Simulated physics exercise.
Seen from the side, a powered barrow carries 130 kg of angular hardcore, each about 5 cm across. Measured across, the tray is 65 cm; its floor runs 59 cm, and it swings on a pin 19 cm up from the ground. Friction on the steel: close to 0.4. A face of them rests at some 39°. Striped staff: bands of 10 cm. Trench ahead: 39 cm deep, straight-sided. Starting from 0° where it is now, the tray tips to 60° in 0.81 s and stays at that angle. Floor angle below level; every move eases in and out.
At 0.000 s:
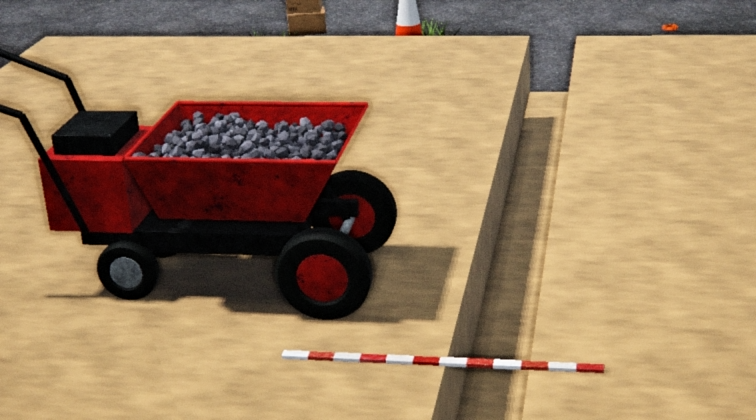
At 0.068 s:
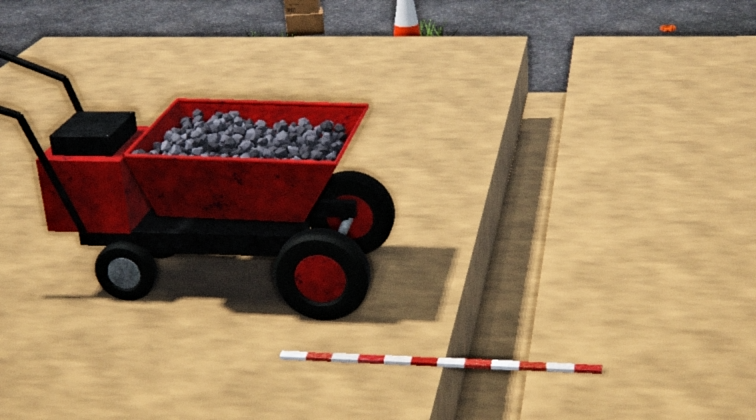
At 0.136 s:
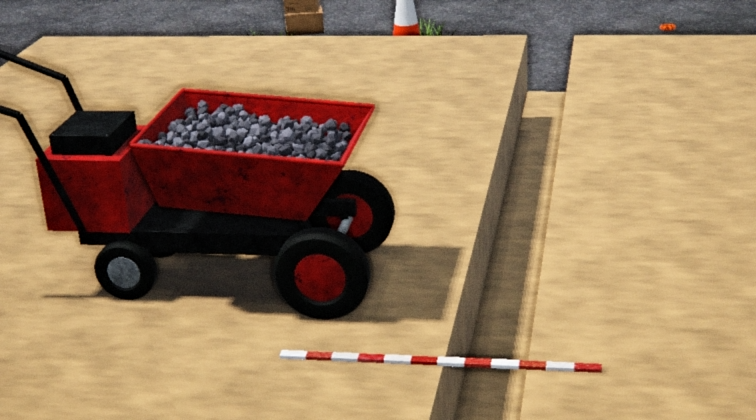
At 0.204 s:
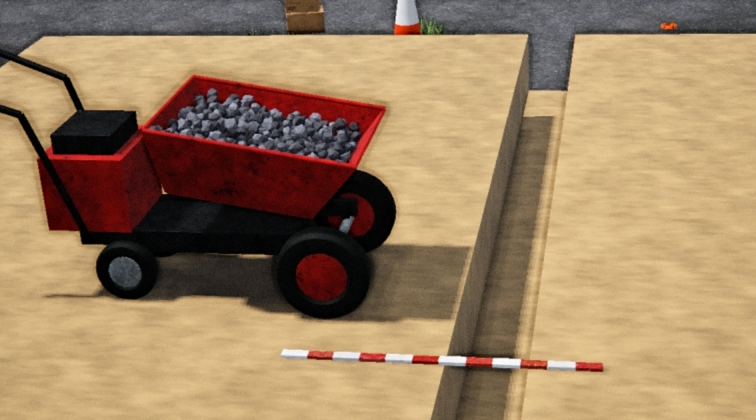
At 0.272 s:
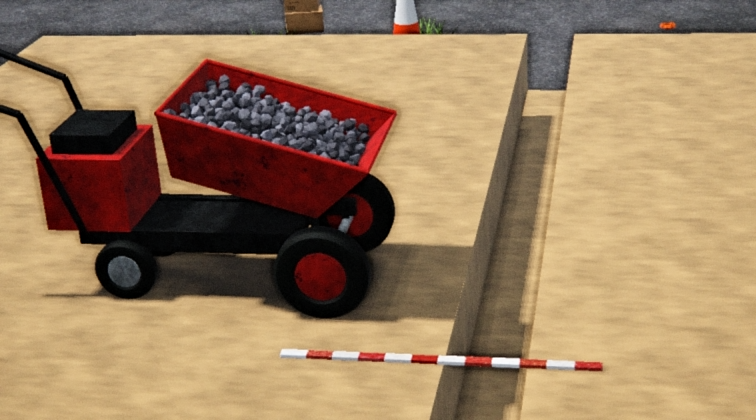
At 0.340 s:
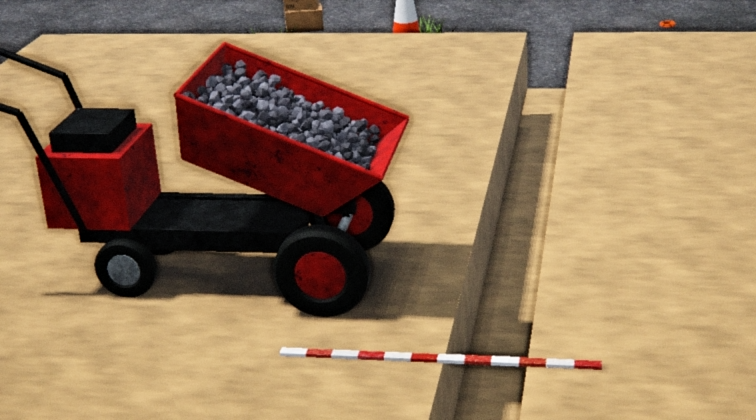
A red powered barrow stands beside a trench as its stone-filled tray tilts up toward the right.
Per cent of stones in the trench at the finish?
About 35 %.
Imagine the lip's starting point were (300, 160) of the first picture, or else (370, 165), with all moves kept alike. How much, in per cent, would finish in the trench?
Some 35 and some 20 per cent, in that order.
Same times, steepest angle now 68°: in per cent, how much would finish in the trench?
About 50 per cent would end up in the trench.
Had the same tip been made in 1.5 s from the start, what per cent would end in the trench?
Expected share: Around 30%.
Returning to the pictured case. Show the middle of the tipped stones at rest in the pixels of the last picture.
I'd point to around (512, 359).
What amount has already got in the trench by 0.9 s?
Close to 5 per cent at that time.
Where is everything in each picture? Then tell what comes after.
In the first frame, the tray is at 0°, its lip at (336, 163); the top of the load is at (234, 128).
In the second frame, the tray is at 1°, its lip at (336, 164); the top of the load is at (226, 125); the stones move at 0.3 m/s on average.
In the third frame, the tray is at 5°, its lip at (343, 165); the top of the load is at (213, 118); the stones move at 0.6 m/s on average.
In the fourth frame, the tray is at 10°, its lip at (356, 168); the top of the load is at (212, 108); the stones move at 0.8 m/s on average.
In the fifth frame, the tray is at 16°, its lip at (368, 172); the top of the load is at (219, 95); the stones move at 0.9 m/s on average.
In the sixth frame, the tray is at 23°, its lip at (382, 179); the top of the load is at (228, 76); the stones move at 1.0 m/s on average.
After 0.6 s the floor is at 51°; 100 % in the tray; the foremost stones are at (408, 188).
After 0.9 s the floor is at 60°; 91 % in the tray, 1 % short of the trench, 7 % in the trench; the foremost stones are at (508, 298).
After 1.3 s the floor is at 60°; 67 % in the tray, 1 % short of the trench, 26 % in the trench, 7 % past the trench; the foremost stones are at (614, 312).
After 3.2 s the floor is at 60°; 59 % in the tray, 35 % in the trench, 7 % past the trench; the foremost stones are at (669, 325).
